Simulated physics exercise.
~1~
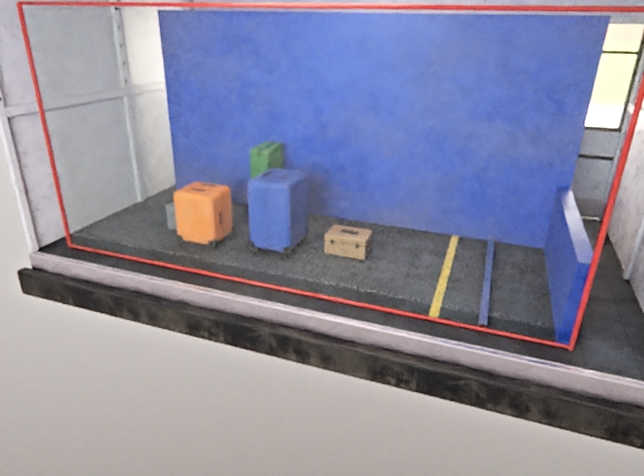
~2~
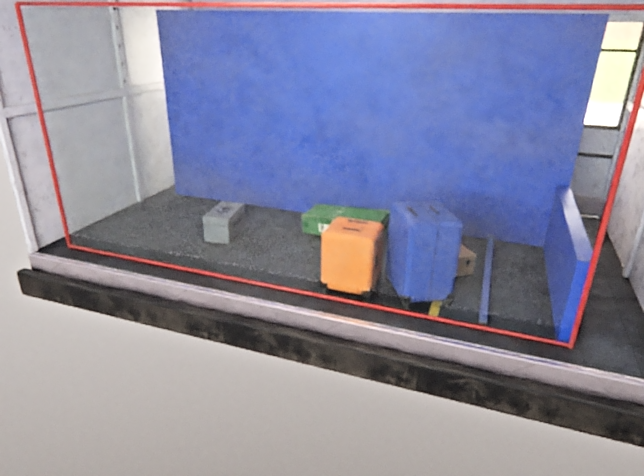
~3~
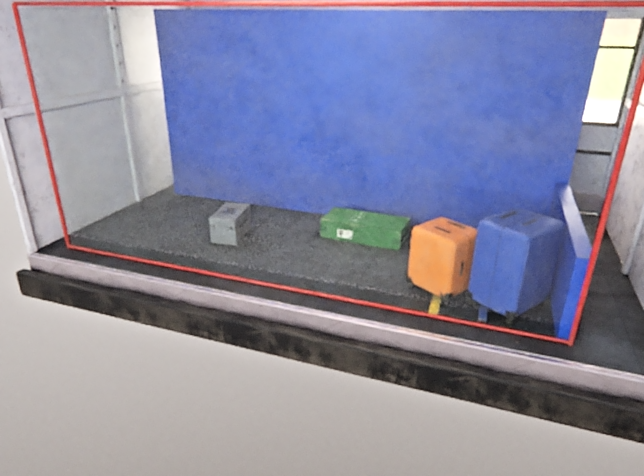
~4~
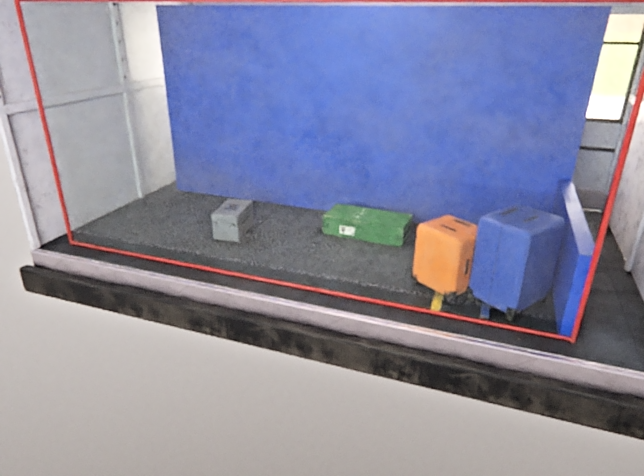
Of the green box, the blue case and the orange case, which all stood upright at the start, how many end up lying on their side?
Only one of them ends up on its side, the green box. The blue and orange cases are still upright.
